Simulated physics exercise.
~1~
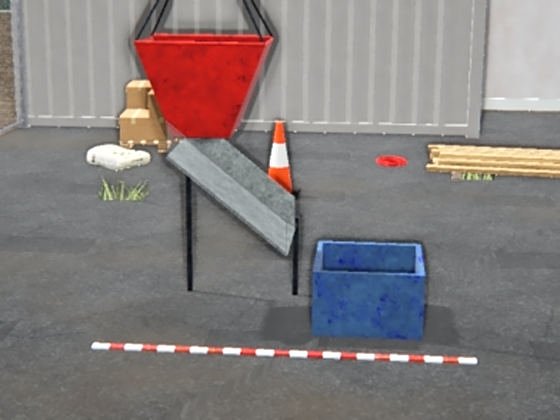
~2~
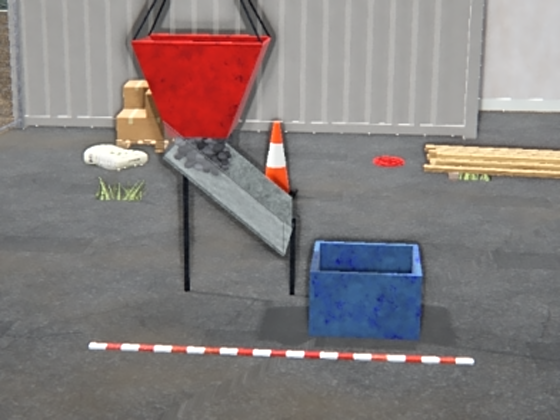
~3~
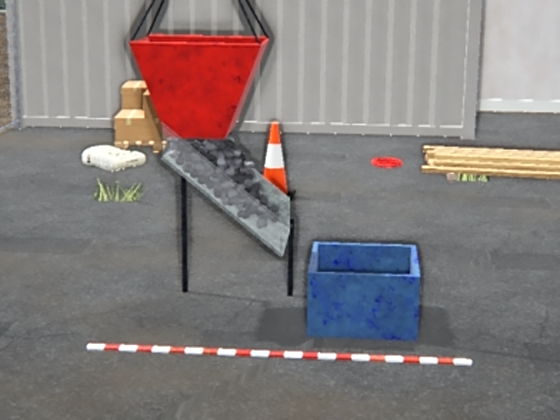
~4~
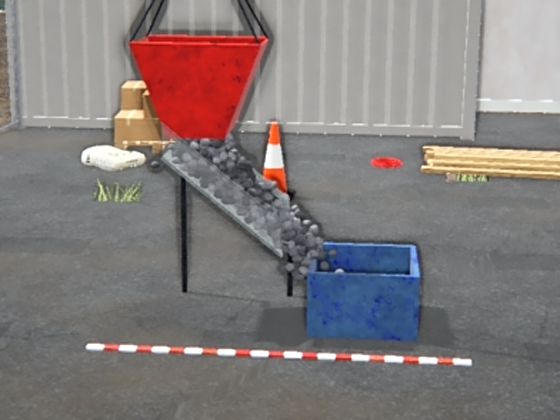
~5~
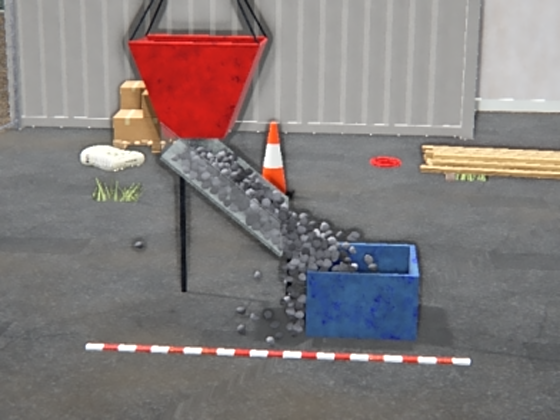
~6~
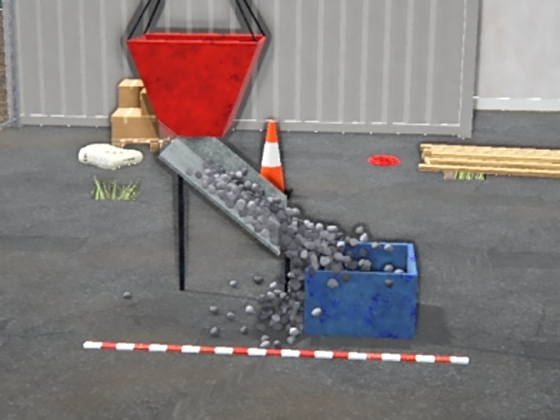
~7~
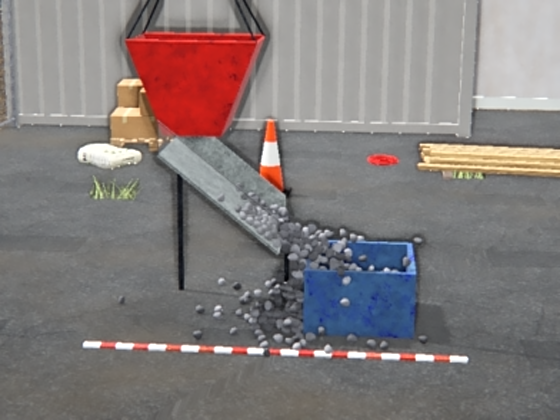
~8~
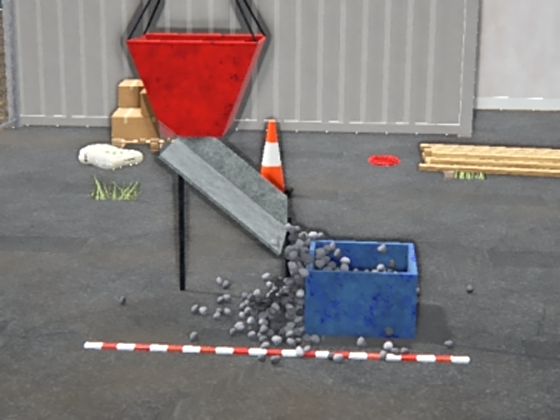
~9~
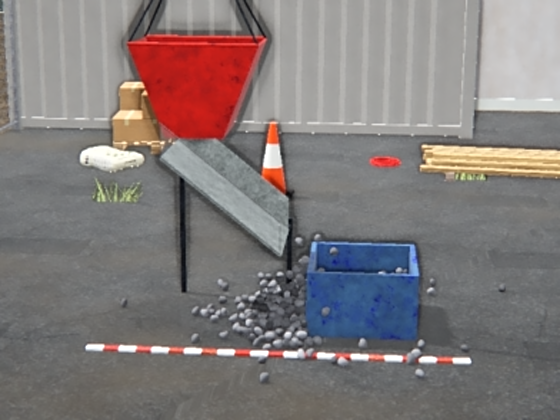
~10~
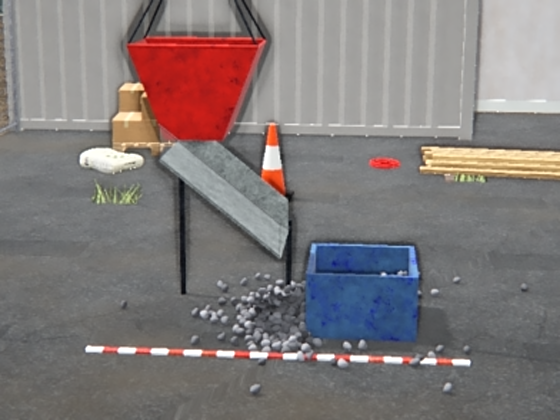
Round grey stones dropped from a hanging red skip onto a sloping steel chute, slid down to the right and spilled over its end, with roughly half landing in the blue bin, many piling up on its left, and a few scattering beyond it.
